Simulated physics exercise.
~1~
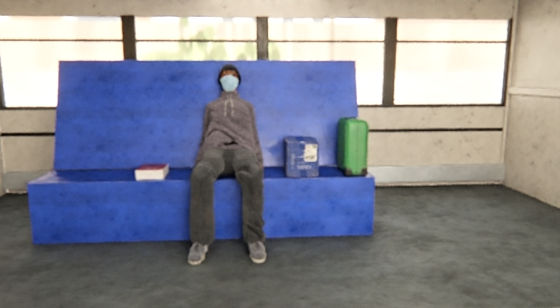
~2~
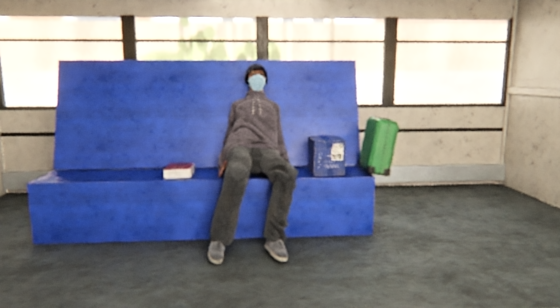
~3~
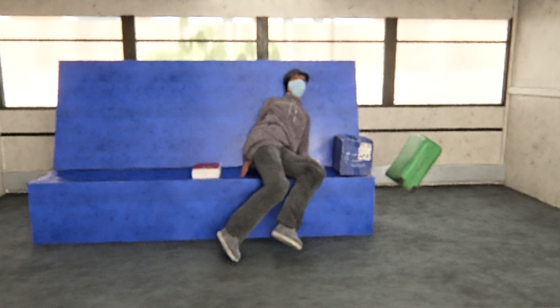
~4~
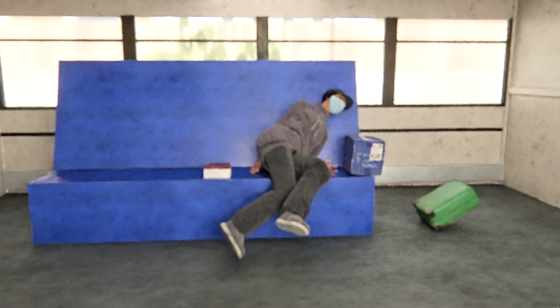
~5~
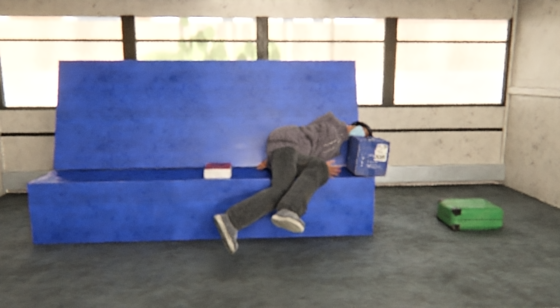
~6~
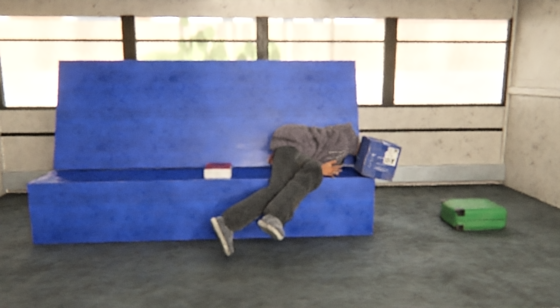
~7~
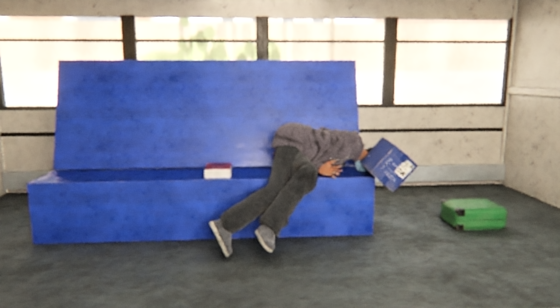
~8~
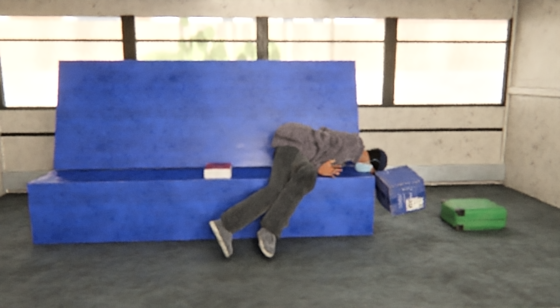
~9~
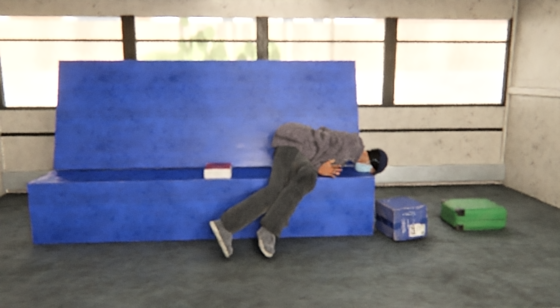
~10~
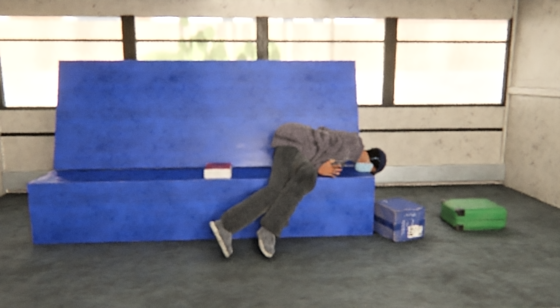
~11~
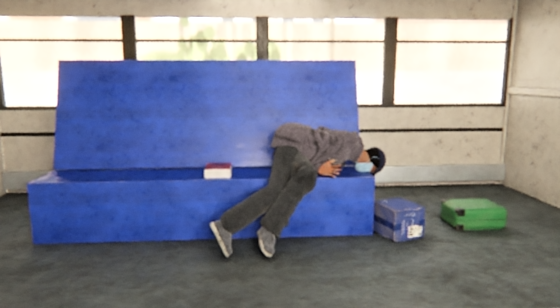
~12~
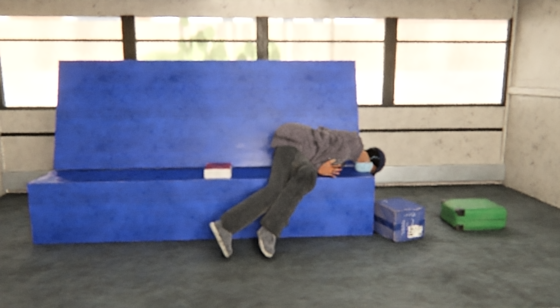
A masked person slumped on a blue bench slid right and toppled sideways as a green case tumbled to the floor, then a blue box tipped off after it, leaving the person draped over the bench end and a red book still on the seat.
